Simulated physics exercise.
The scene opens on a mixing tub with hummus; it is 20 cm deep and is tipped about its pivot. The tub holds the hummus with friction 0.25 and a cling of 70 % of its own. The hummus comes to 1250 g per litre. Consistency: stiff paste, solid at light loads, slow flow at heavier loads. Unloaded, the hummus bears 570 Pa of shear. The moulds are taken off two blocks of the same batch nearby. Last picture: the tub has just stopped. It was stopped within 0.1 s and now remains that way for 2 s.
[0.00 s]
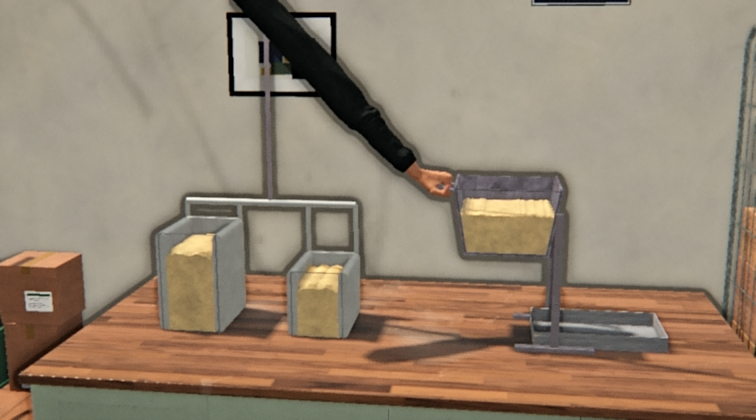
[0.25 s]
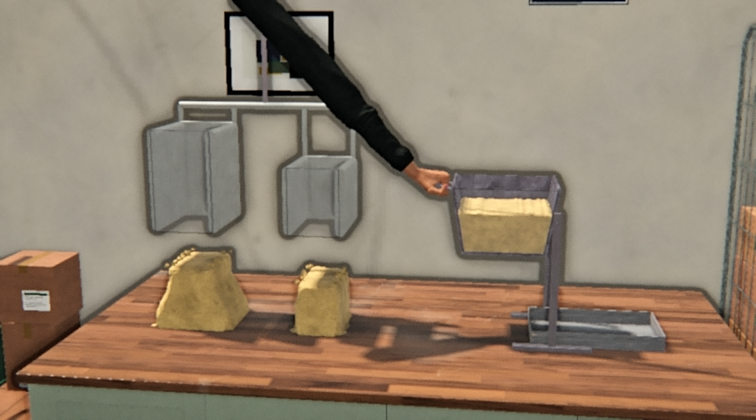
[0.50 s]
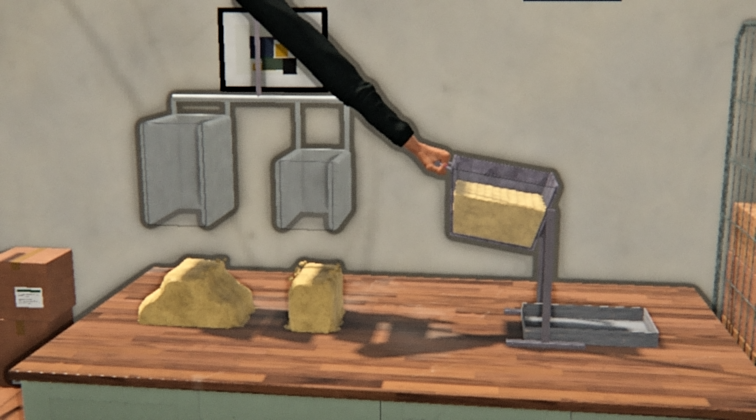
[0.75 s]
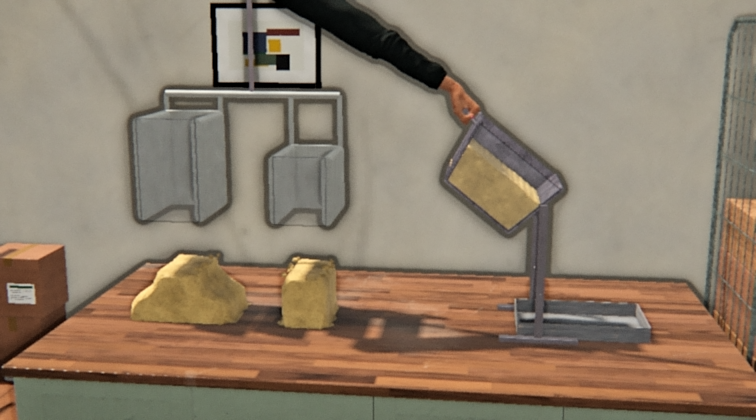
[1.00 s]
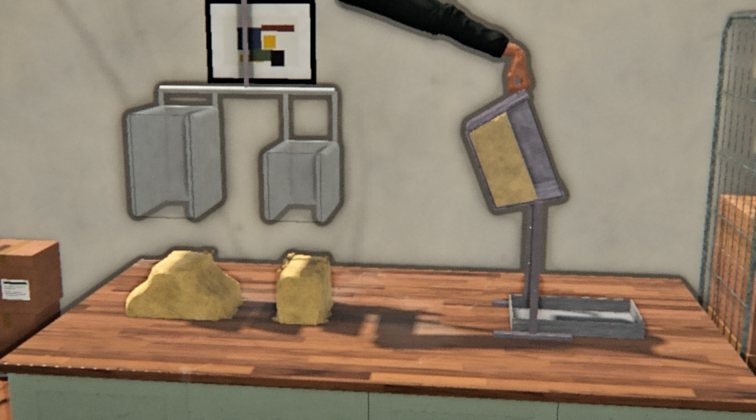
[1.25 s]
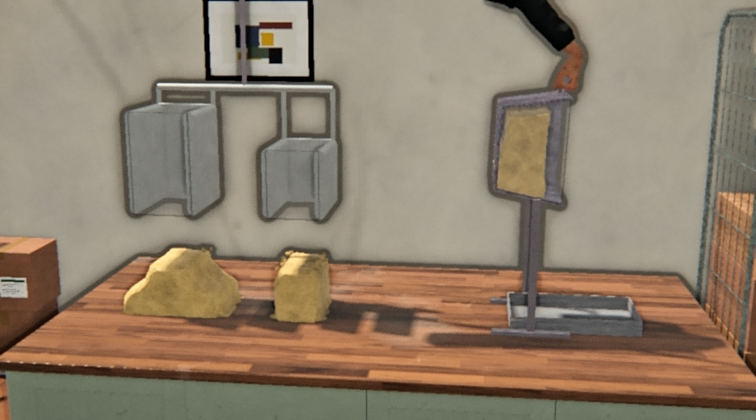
At the start, a hand grips a level tub of pale yellow paste on a stand, beside two filled moulds. The moulds rise, leaving two blocks, and the taller, left one slumps and spreads. The hand then swings the tub up onto its side, the paste staying inside.
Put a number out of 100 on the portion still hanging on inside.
Roughly 40 percent of it hangs on.
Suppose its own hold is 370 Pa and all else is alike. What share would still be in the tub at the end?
About 20 per cent.
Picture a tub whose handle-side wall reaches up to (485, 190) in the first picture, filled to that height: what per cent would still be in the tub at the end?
About 95 per cent.
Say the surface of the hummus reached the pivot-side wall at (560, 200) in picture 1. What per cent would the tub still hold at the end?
I'd put it close to 0 in a hundred.
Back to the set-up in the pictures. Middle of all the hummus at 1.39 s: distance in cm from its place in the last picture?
It has moved around 6 centimetres.
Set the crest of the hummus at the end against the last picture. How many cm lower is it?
17 cm.
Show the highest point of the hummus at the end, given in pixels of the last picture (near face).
It ends up highest close to (533, 169).
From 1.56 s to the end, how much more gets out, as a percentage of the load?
Around 10 % of the whole load.
By 1.39 s, the tub is at 92 degrees and holds 97 %.
By 1.56 s, the tub is at 92 degrees and holds 50 %.
By 1.73 s, the tub is at 92 degrees and holds 40 %.
By 1.90 s, the tub is at 92 degrees and holds 40 %.
By 3.25 s, at the end, the tub is at 92 degrees and holds 40 %.
